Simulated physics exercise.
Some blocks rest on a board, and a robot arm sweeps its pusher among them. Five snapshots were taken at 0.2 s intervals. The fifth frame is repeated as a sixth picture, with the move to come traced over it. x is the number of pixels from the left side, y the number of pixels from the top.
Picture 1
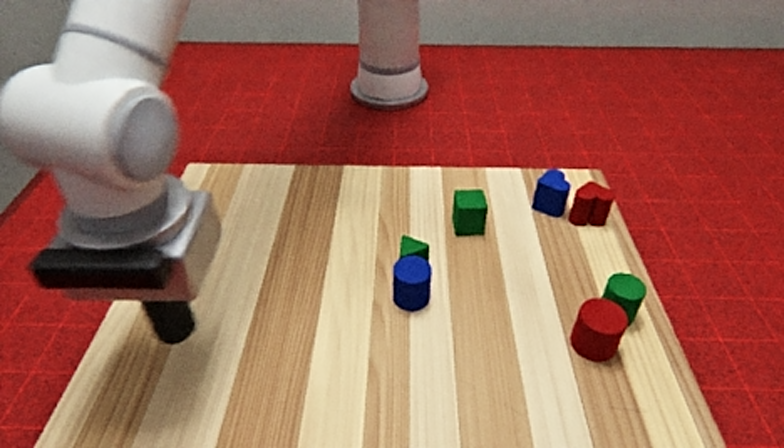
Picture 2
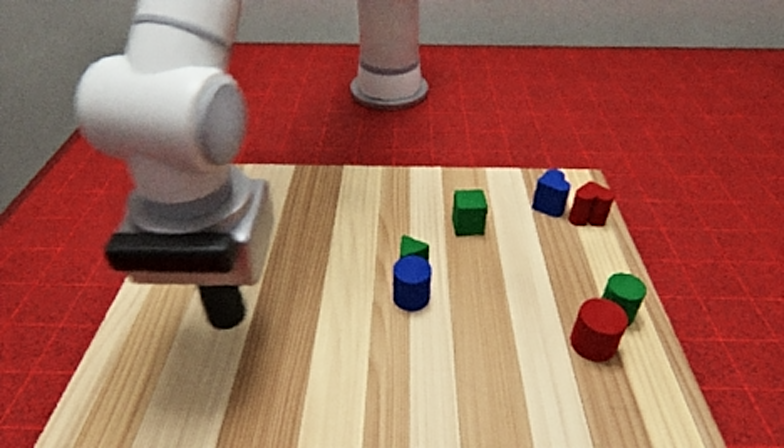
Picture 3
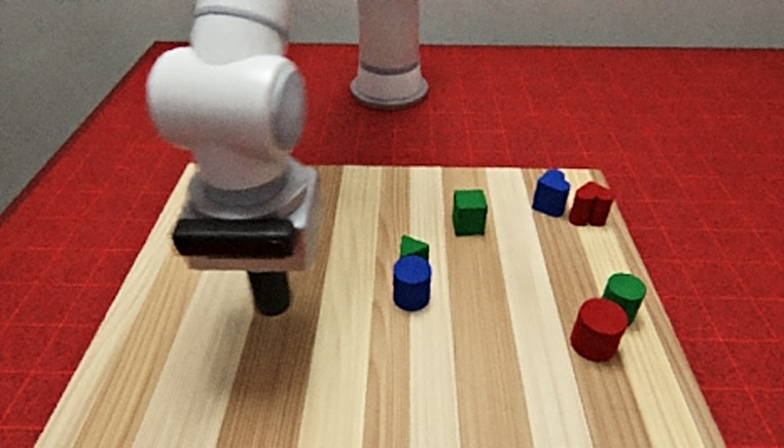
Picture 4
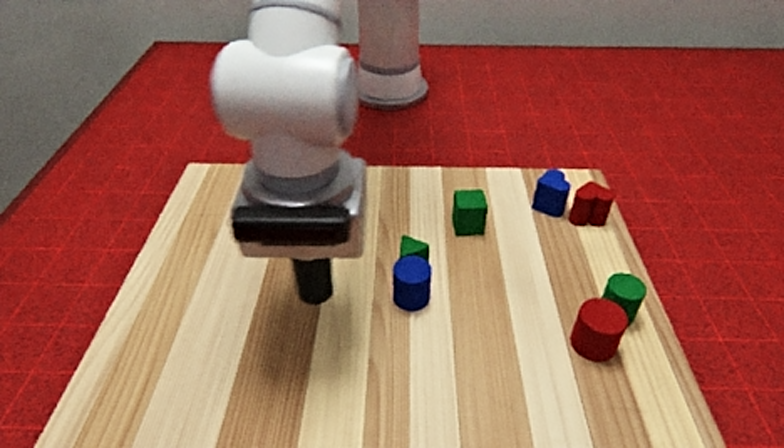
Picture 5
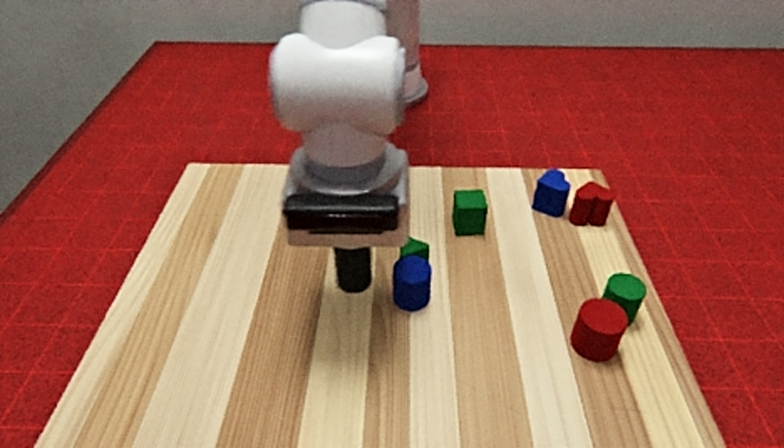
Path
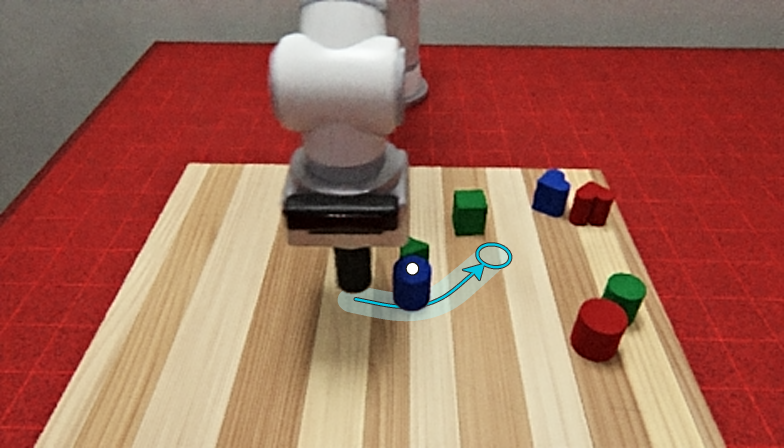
At first, a robot arm holds its dark pusher over the left side of a striped wooden board, with blue, green and red blocks resting toward the middle and right. The arm then sweeps steadily rightward, ending just left of the blue round block and green triangular piece, while every block stays still.
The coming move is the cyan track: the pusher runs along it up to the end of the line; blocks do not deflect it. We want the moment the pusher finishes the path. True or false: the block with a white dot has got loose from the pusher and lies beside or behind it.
False
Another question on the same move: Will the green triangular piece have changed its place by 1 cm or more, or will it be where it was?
It is still on its spot.
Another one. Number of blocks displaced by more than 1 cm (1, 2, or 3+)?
My answer is one.
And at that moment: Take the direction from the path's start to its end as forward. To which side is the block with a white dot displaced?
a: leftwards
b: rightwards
The correct letter is a.
The drawn path runs from (356, 299) through (413, 306) and (460, 284) to (494, 255); the dot is on the blue round block.
One third of the way, pusher at (415, 289); blue round block at (448, 264).
Two thirds of the way, pusher at (463, 267); blue round block at (493, 242).
At the end, pusher at (497, 238); green triangular piece not moved; blue round block at (532, 223).
